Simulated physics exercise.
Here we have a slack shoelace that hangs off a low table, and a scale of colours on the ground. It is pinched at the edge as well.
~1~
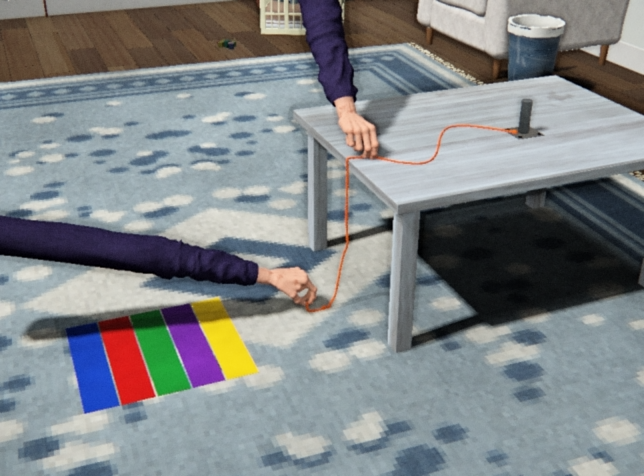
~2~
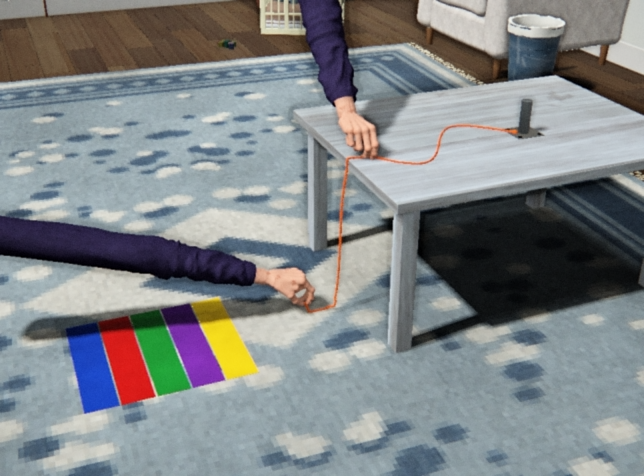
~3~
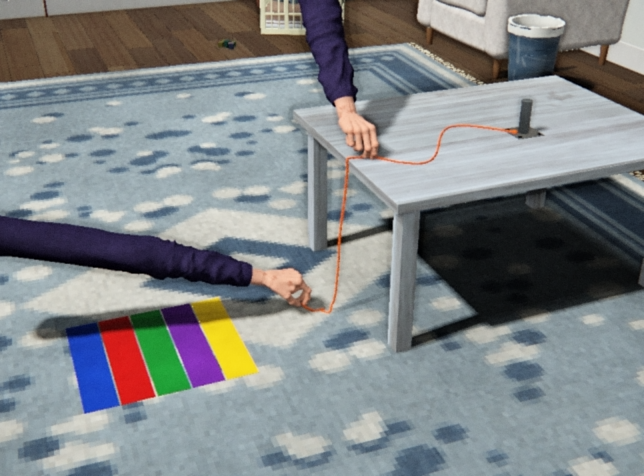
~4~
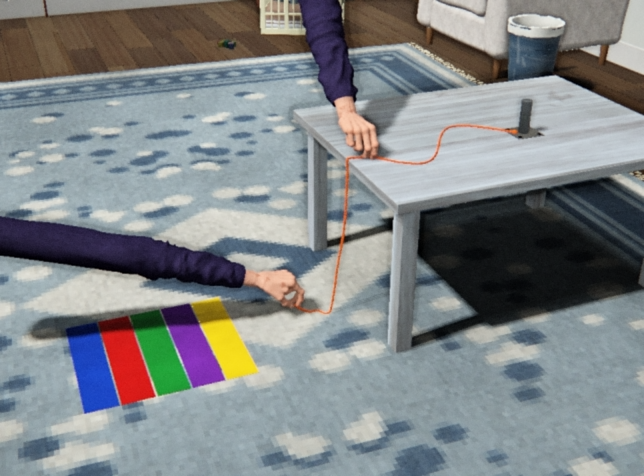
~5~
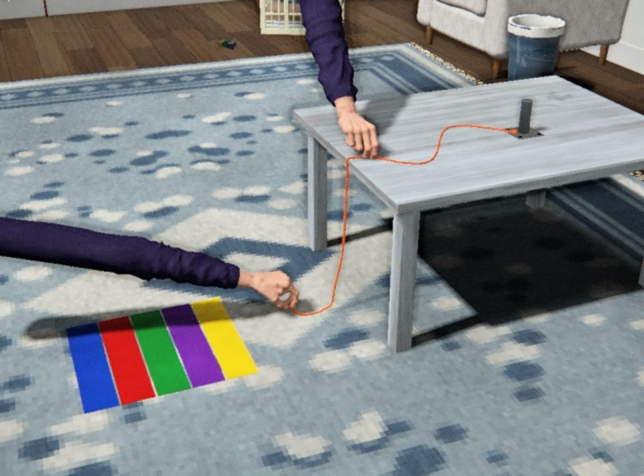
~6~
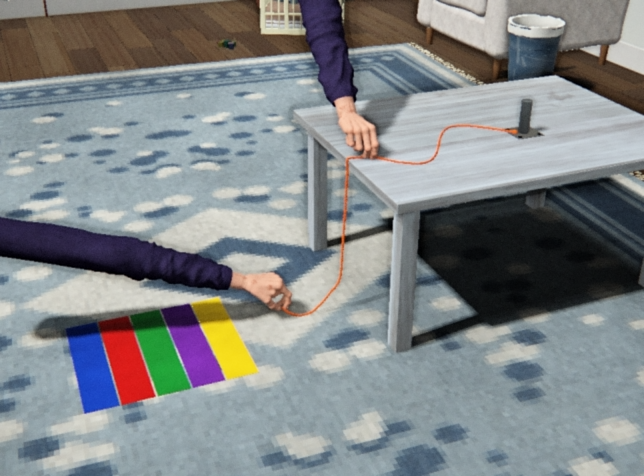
To begin with, one hand presses an orange cord at the edge of a low grey table, while another holds its hanging end above the rug, right of a strip of coloured bands. The lower hand then draws the end slightly left, toward the yellow band, while the upper hand stays still.
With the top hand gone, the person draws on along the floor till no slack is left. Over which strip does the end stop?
The end stops over the red strip.
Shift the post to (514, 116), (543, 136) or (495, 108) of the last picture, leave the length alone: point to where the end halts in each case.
Near (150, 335), (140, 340) and (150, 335).
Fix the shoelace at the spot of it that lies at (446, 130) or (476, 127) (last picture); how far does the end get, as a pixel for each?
About (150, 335) and (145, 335).
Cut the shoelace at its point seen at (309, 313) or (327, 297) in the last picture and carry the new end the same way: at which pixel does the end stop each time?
Near (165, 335) and (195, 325).
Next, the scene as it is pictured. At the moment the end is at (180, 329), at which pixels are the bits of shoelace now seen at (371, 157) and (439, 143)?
Near (338, 200) and (414, 151).
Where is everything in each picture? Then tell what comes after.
In the first frame, end (307, 302); yellow (236, 361); purple (203, 369); green (169, 376); red (134, 385); blue (98, 393).
In the second frame, end (305, 302); shoelace through (485, 128) (440, 139) (423, 163) (350, 160) (340, 230) (336, 291).
In the third frame, end (302, 303).
In the fourth frame, end (295, 305); shoelace through (485, 128) (440, 139) (423, 163) (350, 160) (344, 230) (334, 291).
In the fifth frame, end (289, 306).
In the sixth frame, end (282, 307); shoelace through (485, 128) (440, 139) (423, 163) (350, 160) (344, 230) (333, 289).
Soon after, end near (180, 329); over purple.
Then, end near (144, 337); over green.
At full stretch, end near (122, 342); over red. It gets as far as the red strip.
